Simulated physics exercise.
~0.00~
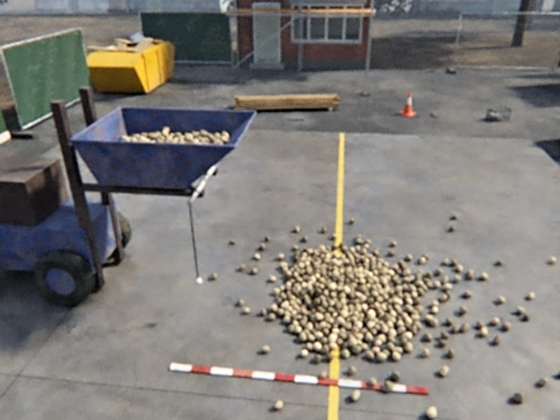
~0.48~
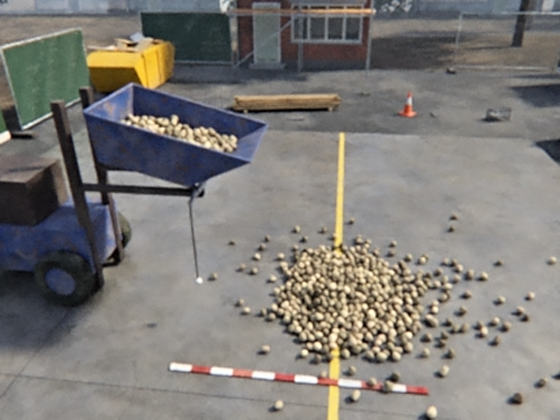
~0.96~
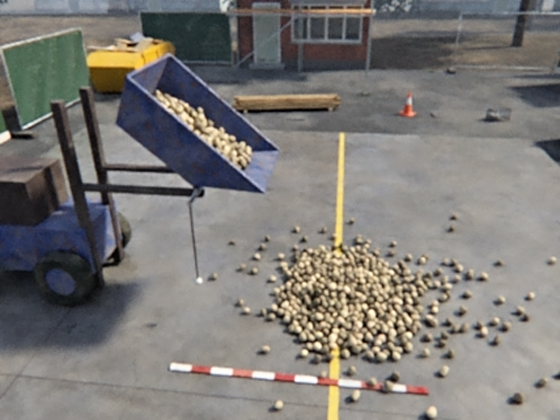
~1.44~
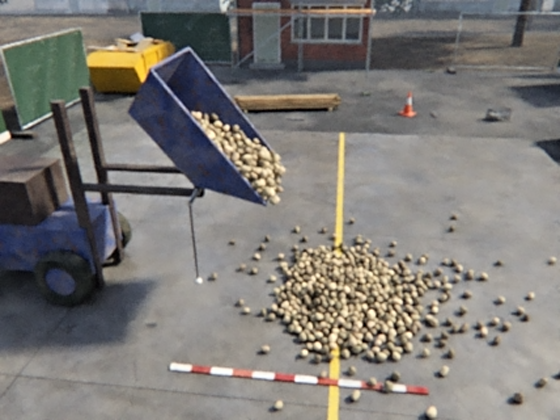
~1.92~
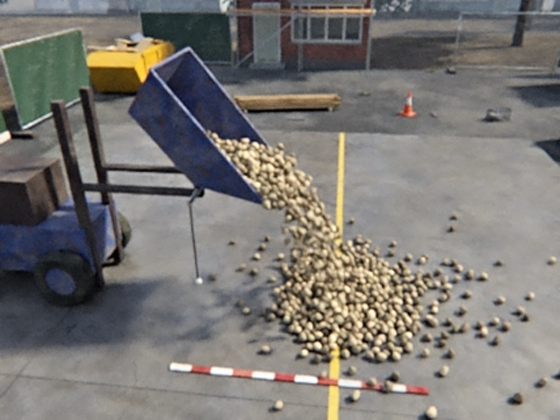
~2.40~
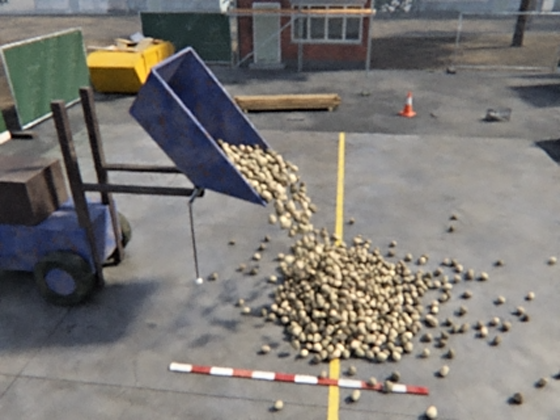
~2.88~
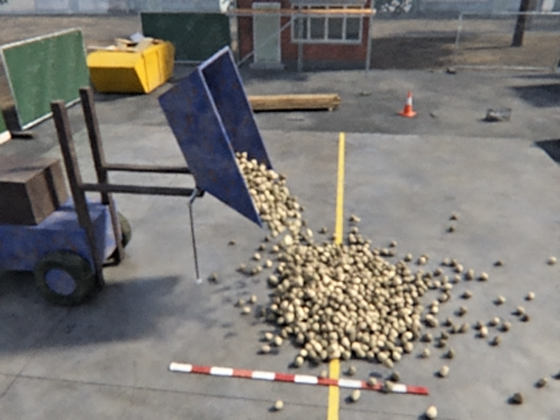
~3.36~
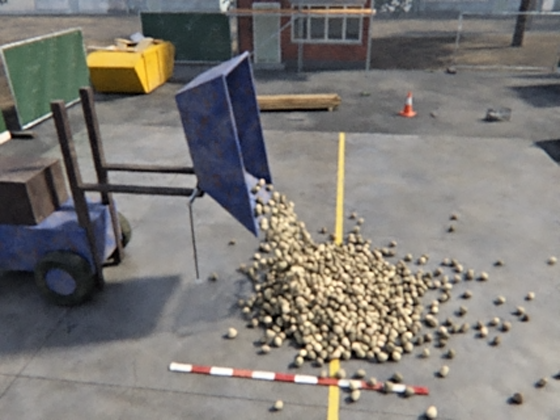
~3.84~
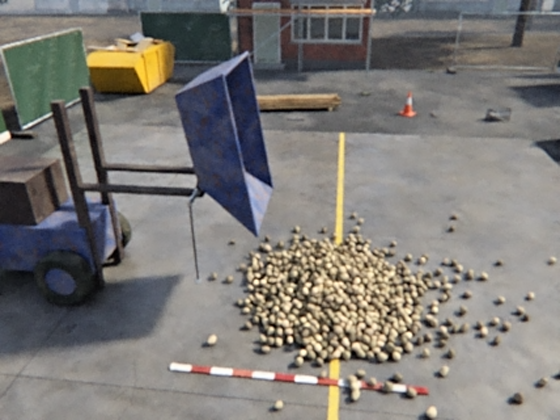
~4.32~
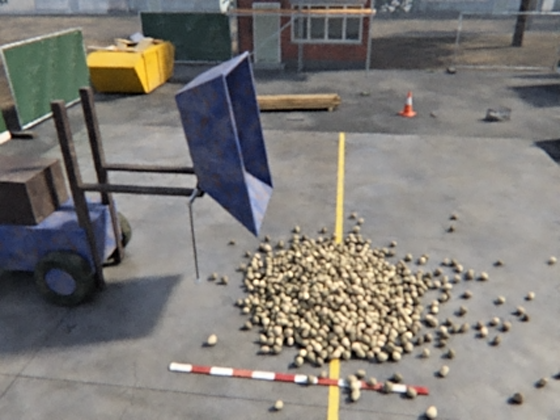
A blue skip on a forklift tips right and empties its stones onto the pile.
